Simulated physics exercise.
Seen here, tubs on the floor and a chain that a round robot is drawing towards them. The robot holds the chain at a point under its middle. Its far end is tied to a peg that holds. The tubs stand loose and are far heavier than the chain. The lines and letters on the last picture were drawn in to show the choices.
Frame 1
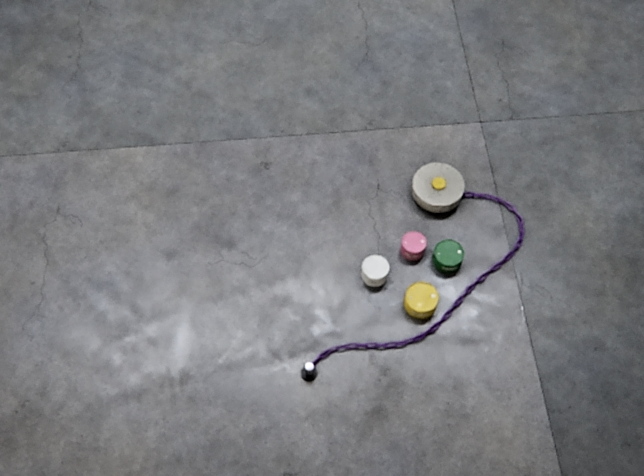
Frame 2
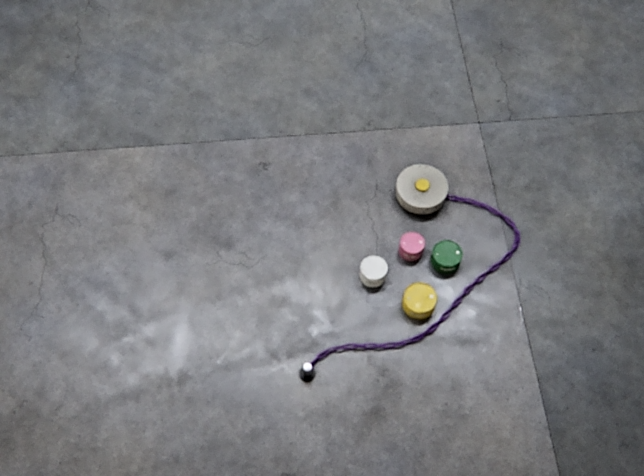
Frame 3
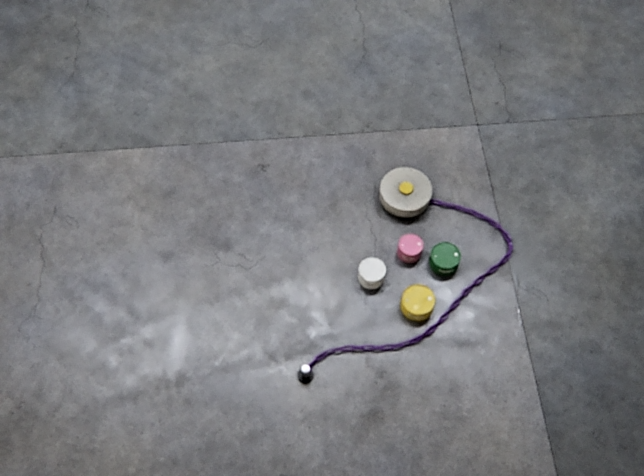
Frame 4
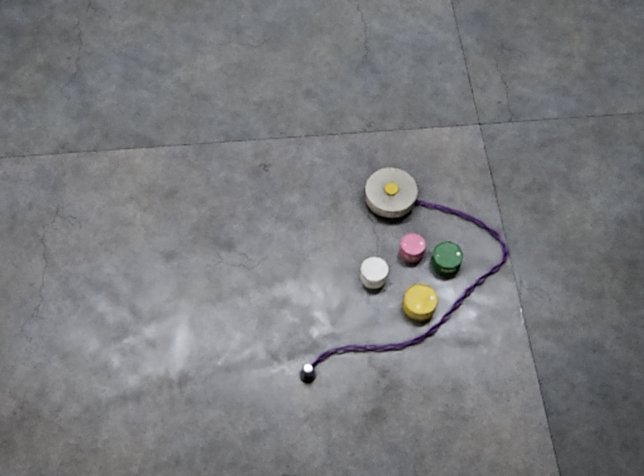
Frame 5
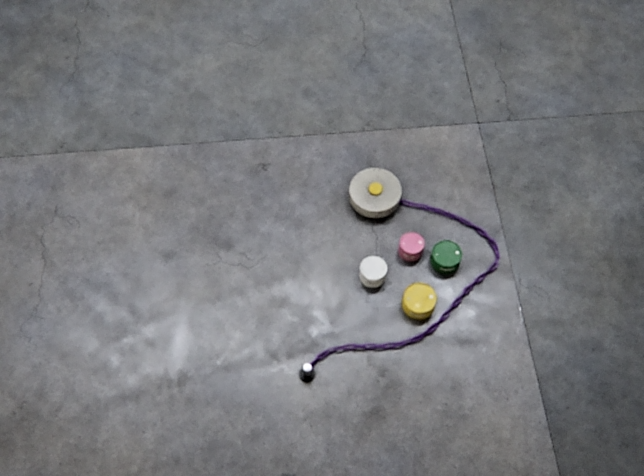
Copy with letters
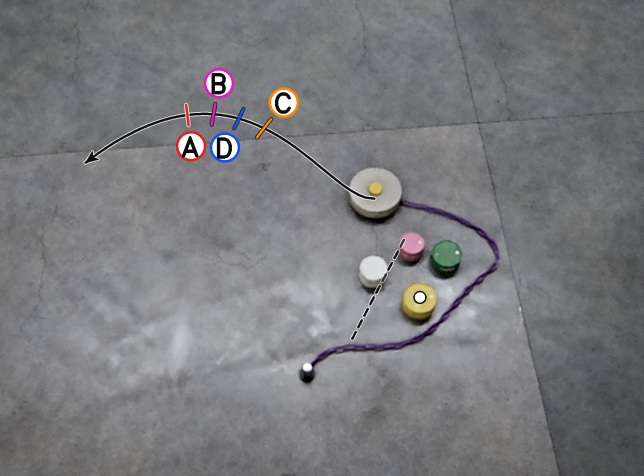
The clip shows a round grey device sliding steadily left across a grey floor above four small coloured tubs, drawing the attached end of a twisted purple line along, while its right-hand bend shifts slightly inward and the tubs stay still.
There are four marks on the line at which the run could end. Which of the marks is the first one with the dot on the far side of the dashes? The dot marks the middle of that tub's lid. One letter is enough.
It can halt at D.
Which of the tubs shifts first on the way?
Green.
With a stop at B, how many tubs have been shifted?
Four.
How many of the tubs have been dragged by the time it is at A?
Four.
On the copy, A at (187, 115); B at (214, 114); C at (264, 128); D at (239, 119); the dashed line at (378, 289); the route from (375, 199) via (235, 118) to (85, 163); the white dot at (420, 297).
On D. First, robot (325, 165); yellow tub (419, 301).
Then, robot (282, 133); green tub (410, 268); pink tub (398, 246); yellow tub (404, 296).
Finally, robot (238, 113); green tub (376, 264); pink tub (363, 243); yellow tub (367, 291); white tub (348, 269); the dot on the yellow tub is over the dashed line.
By contrast, A does it too, but is farther than needed; B does it too, but is farther than needed; C leaves the dotted tub short, at (387, 293).
